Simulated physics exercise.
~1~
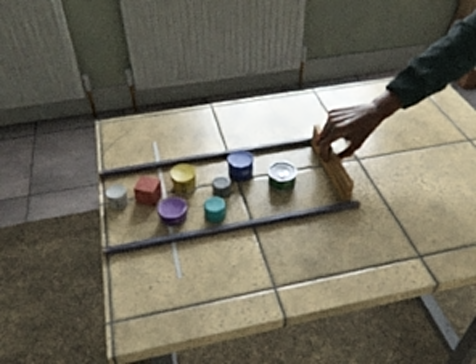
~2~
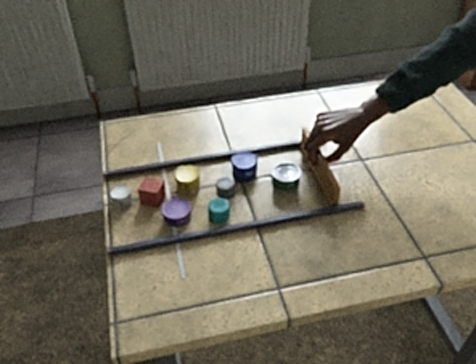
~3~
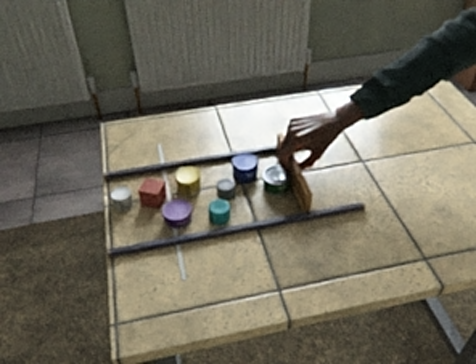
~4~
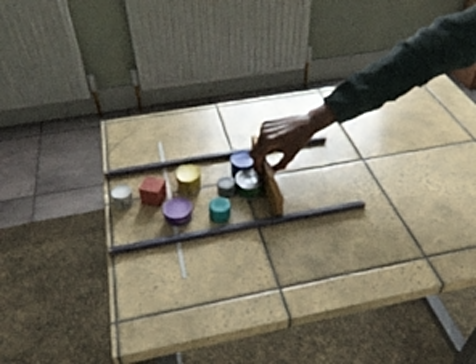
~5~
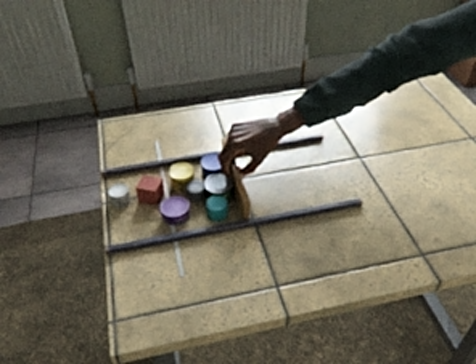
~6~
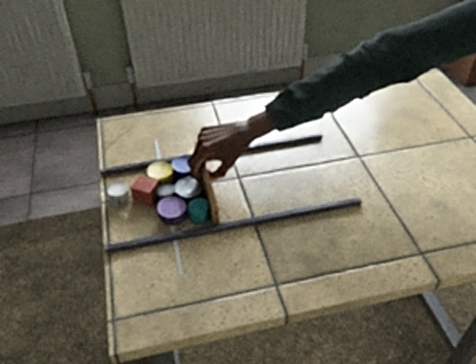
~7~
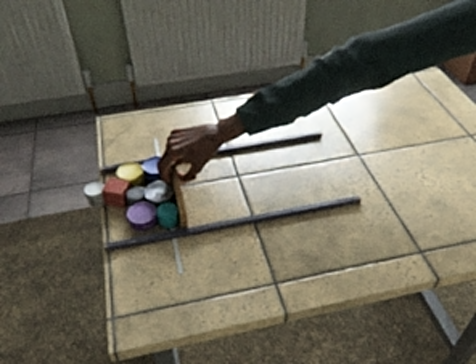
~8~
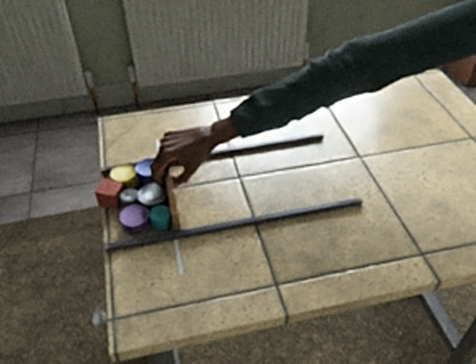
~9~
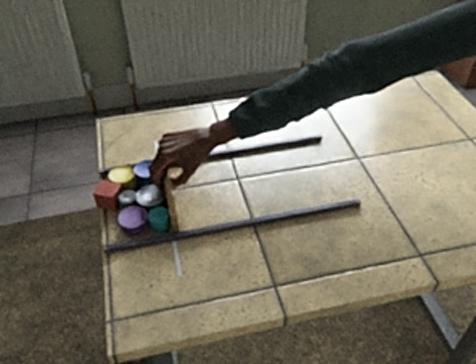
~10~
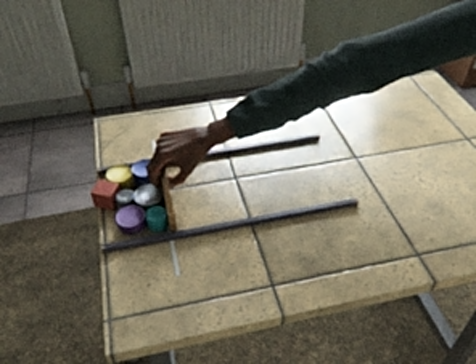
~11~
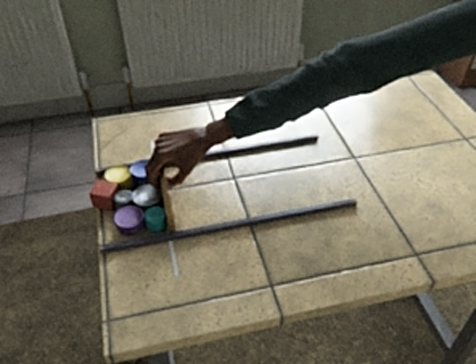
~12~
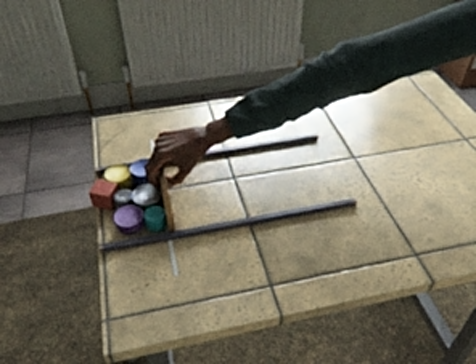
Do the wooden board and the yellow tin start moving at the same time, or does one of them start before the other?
The wooden board starts moving first, pushed left by the hand. The yellow tin stays where it is until later, when the cluster has bunched up in front of the board.
A dark-sleeved arm reaches in from the right and holds a wooden board upright on a tiled table, seen from above at an angle with radiators behind. Between two dark rails to the left sit a red block, a small white tub and yellow, purple, blue, grey and green containers. The hand slides the board left, gathering the pale-topped green tin, then the blue tub and grey lid. The bunched cluster shifts toward the left edge, and the white tub drops off. The board stops, leaving the rest packed together, the red block at the edge.
